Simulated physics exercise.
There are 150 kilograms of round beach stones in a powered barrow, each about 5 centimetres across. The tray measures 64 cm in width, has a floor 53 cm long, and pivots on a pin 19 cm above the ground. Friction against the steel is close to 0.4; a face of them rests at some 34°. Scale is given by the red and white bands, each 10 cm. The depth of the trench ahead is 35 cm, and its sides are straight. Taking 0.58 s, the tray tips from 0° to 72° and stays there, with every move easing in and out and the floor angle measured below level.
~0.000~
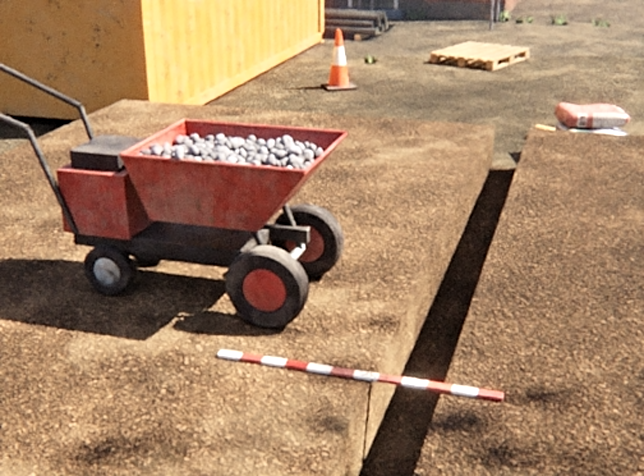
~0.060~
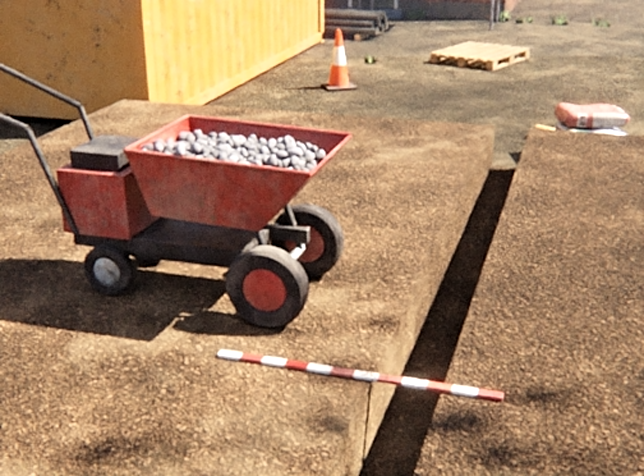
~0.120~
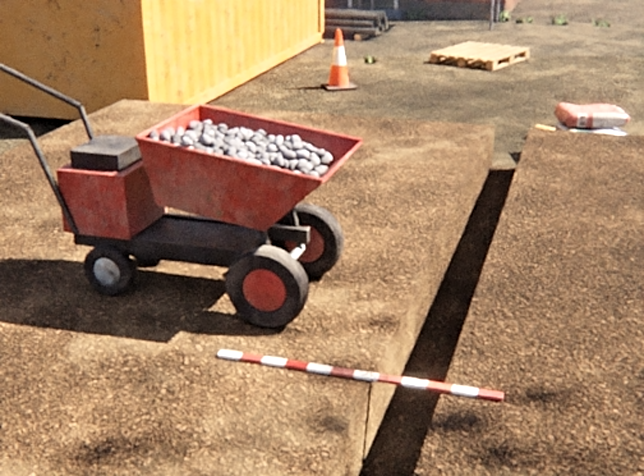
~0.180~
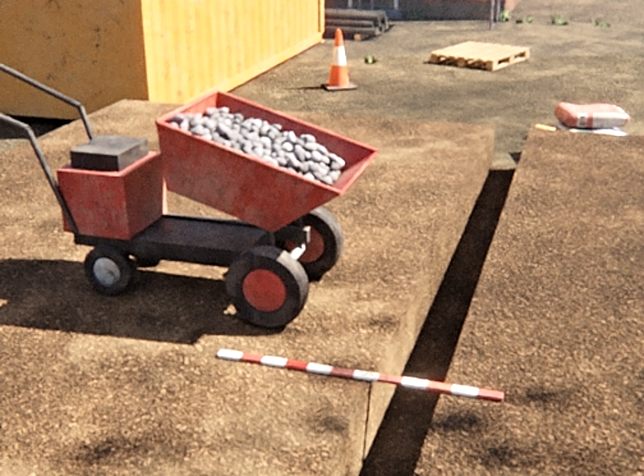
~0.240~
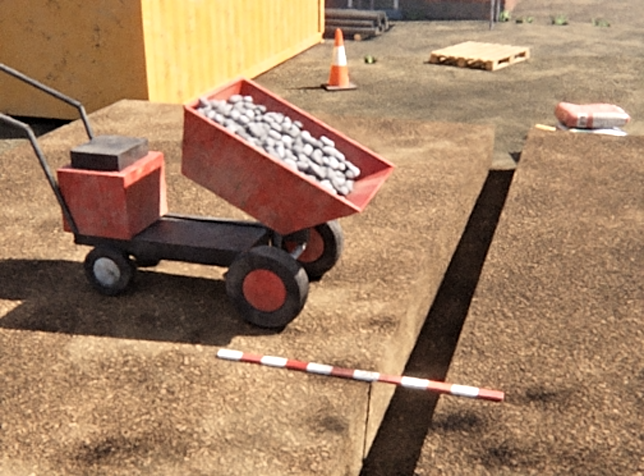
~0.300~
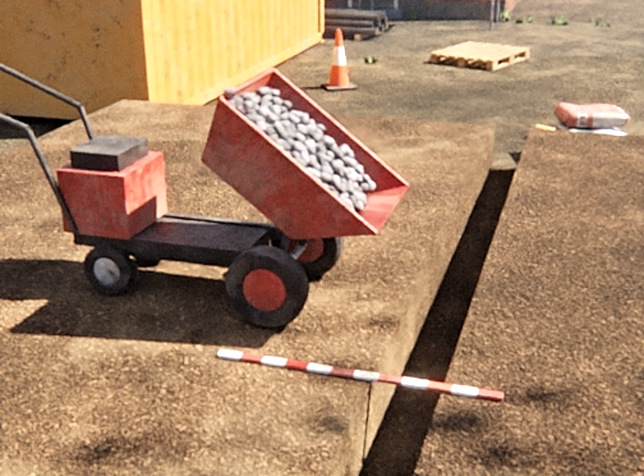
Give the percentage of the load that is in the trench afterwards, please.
Near 46 per cent of the load.
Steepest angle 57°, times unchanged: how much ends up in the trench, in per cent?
Near 40 per cent then.
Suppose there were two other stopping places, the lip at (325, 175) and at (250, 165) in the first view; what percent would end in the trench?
That gives roughly 25 per cent and roughly 85 per cent.
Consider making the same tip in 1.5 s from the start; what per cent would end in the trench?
Roughly 70 per cent would.
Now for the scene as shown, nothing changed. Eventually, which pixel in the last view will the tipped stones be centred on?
The resting stones are centred at roughly (487, 321).
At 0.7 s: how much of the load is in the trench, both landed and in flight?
25 per cent, give or take.
After 0.4 s the floor is at 60°; 100 % in the tray; the foremost stones are at (391, 251).
After 0.7 s the floor is at 72°; 61 % in the tray, 26 % in the trench, 13 % past the trench; the foremost stones are at (493, 333).
After 1.0 s the floor is at 72°; 7 % in the tray, 38 % in the trench, 54 % past the trench; the foremost stones are past the picture's edge.
After 3.0 s the floor is at 72°; 0 % in the tray, 46 % in the trench, 54 % past the trench; the foremost stones are past the picture's edge.
